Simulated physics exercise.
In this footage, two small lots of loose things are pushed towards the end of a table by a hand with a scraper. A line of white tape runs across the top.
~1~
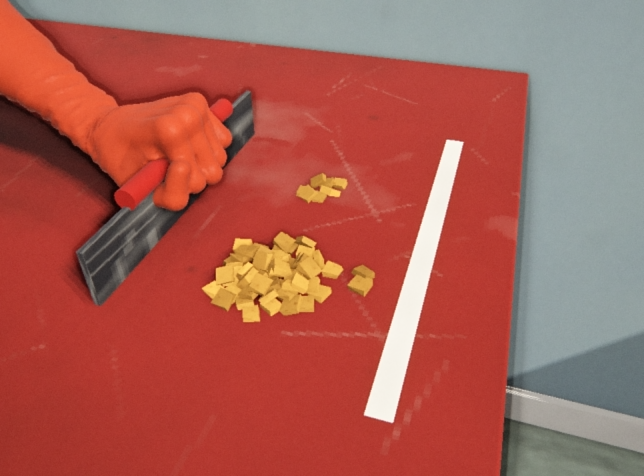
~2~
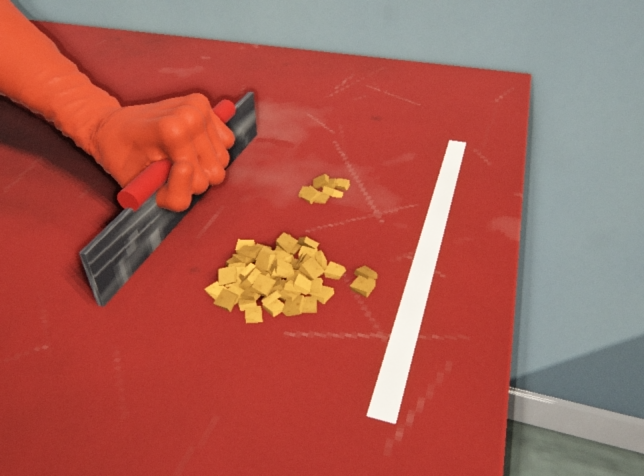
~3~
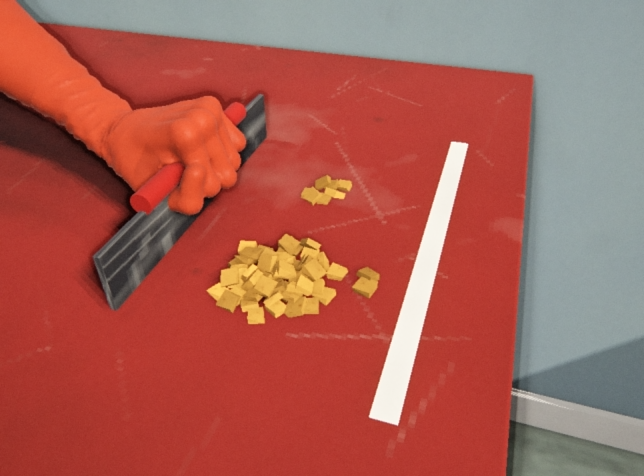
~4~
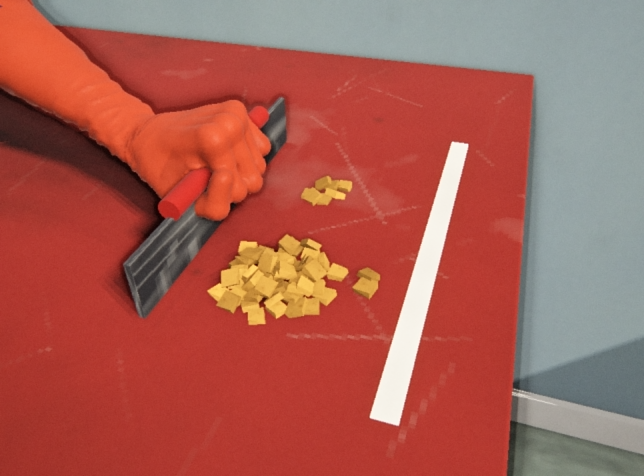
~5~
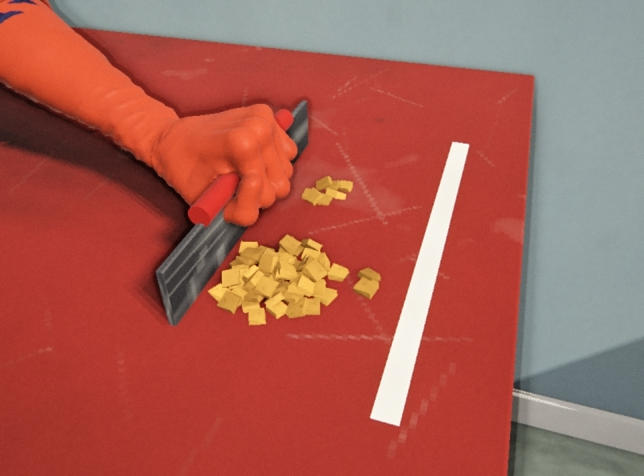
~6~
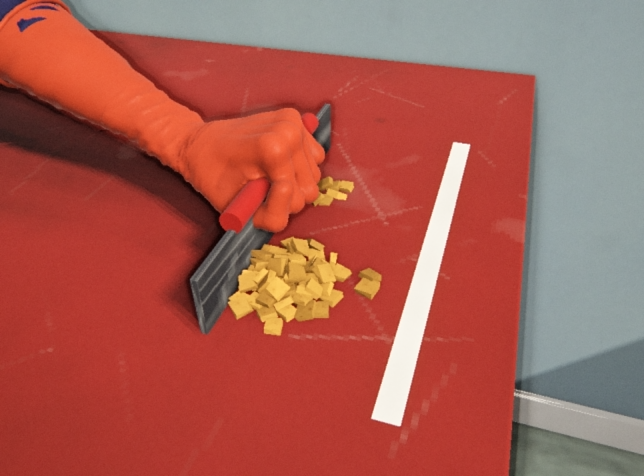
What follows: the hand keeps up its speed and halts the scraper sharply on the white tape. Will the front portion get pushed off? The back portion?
The front portion? It does not all stay up. The back portion? It does not fall.
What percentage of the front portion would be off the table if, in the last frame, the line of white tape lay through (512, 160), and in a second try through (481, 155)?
100 % and 40 %.
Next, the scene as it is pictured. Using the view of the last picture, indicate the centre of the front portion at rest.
It ends up centred around (465, 316) in the final picture.
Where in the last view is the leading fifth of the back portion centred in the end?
It ends up near (480, 221) in the last view.
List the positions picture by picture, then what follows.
In the first picture, scraper at (105, 261), at rest; white tape at (453, 150), about a palm's width from the edge; edge at (516, 264); front portion at (271, 271), some cereal squares; back portion at (319, 197), a few cereal squares.
In the second picture, scraper at (108, 262), at rest; back portion at (321, 197).
In the third picture, scraper at (121, 265); front portion at (275, 273).
In the fourth picture, scraper at (150, 273); back portion at (324, 199).
In the fifth picture, scraper at (180, 280); front portion at (276, 274).
In the sixth picture, scraper at (212, 287); white tape at (459, 152); edge at (523, 267); front portion at (288, 277), about a third pushed along; back portion at (325, 200).
Then, 0.47 s after the last picture, scraper still moving, near (365, 186); front portion all on the table, its front near (450, 291); back portion all on the table, its front near (401, 205).
Then, 0.96 s after the last picture, scraper stopped at the white tape; front portion a small part over the edge; back portion all on the table, its front near (481, 219).
Then, 1.24 s after the last picture, scraper stopped at the white tape; front portion about a quarter over the edge; back portion all on the table, its front near (481, 219).
At rest, scraper stopped at the white tape; front portion about a quarter over the edge; back portion all on the table, its front near (481, 219).
